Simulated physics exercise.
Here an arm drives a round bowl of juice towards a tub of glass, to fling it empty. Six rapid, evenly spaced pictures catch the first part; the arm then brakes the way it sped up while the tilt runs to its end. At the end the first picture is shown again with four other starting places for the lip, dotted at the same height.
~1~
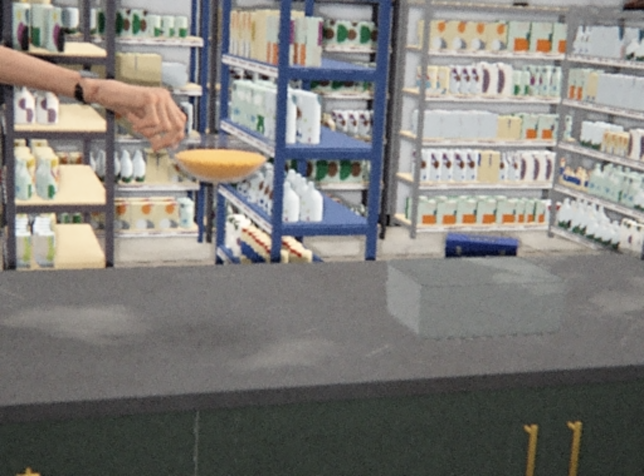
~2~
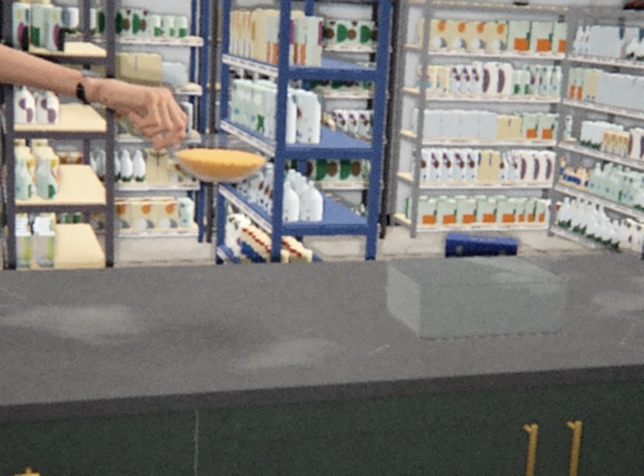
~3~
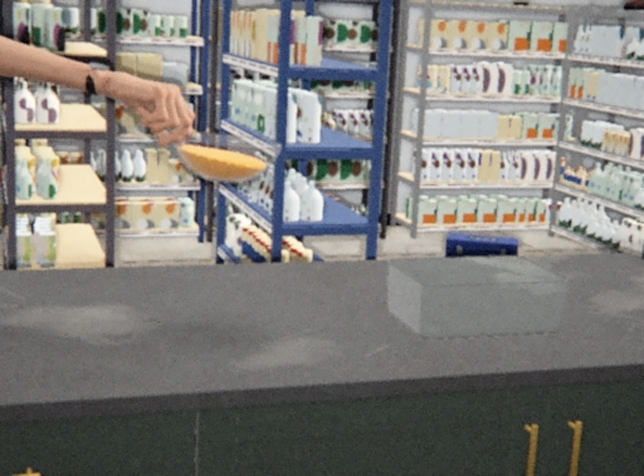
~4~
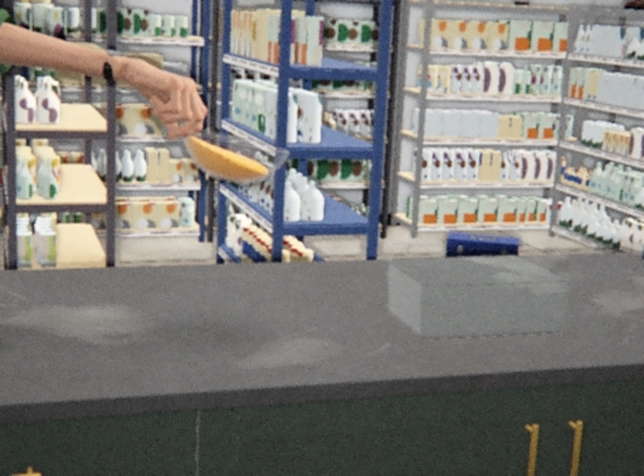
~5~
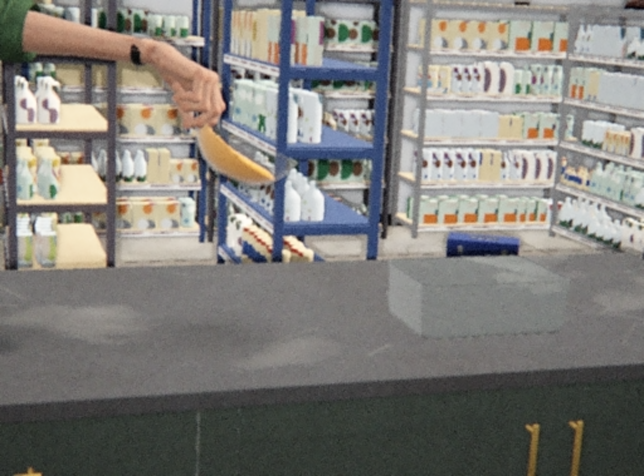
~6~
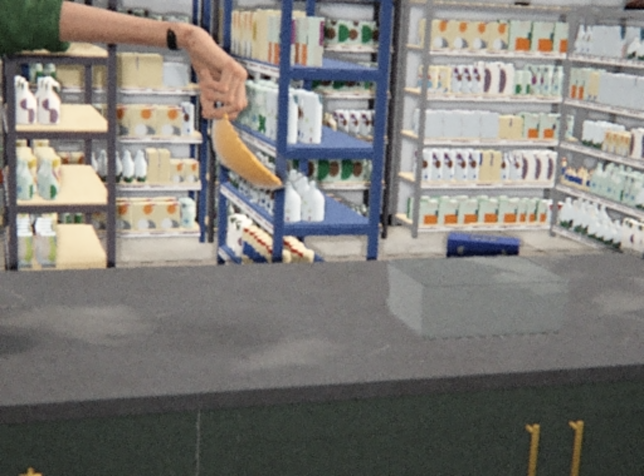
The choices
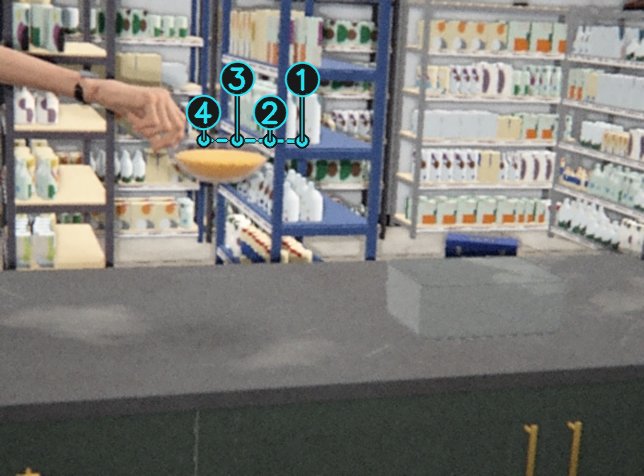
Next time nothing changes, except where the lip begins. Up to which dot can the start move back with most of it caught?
1 is the one.
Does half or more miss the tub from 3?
Yes, it does.
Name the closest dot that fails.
2.
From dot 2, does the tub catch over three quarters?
No.
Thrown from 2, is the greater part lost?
Yes.
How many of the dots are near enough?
One of the four.
On the marked copy, 1 at (302, 141); 2 at (270, 140); 3 at (237, 140); 4 at (203, 140).
With 1, about 78 % lands in the tub, 11 % falls short and 11 % goes beside or beyond.
With 2, about 22 % lands in the tub, 73 % falls short and 5 % goes beside or beyond.
With 3, about 0 % lands in the tub, 96 % falls short and 4 % goes beside or beyond.
With 4, about 0 % lands in the tub, 100 % falls short.
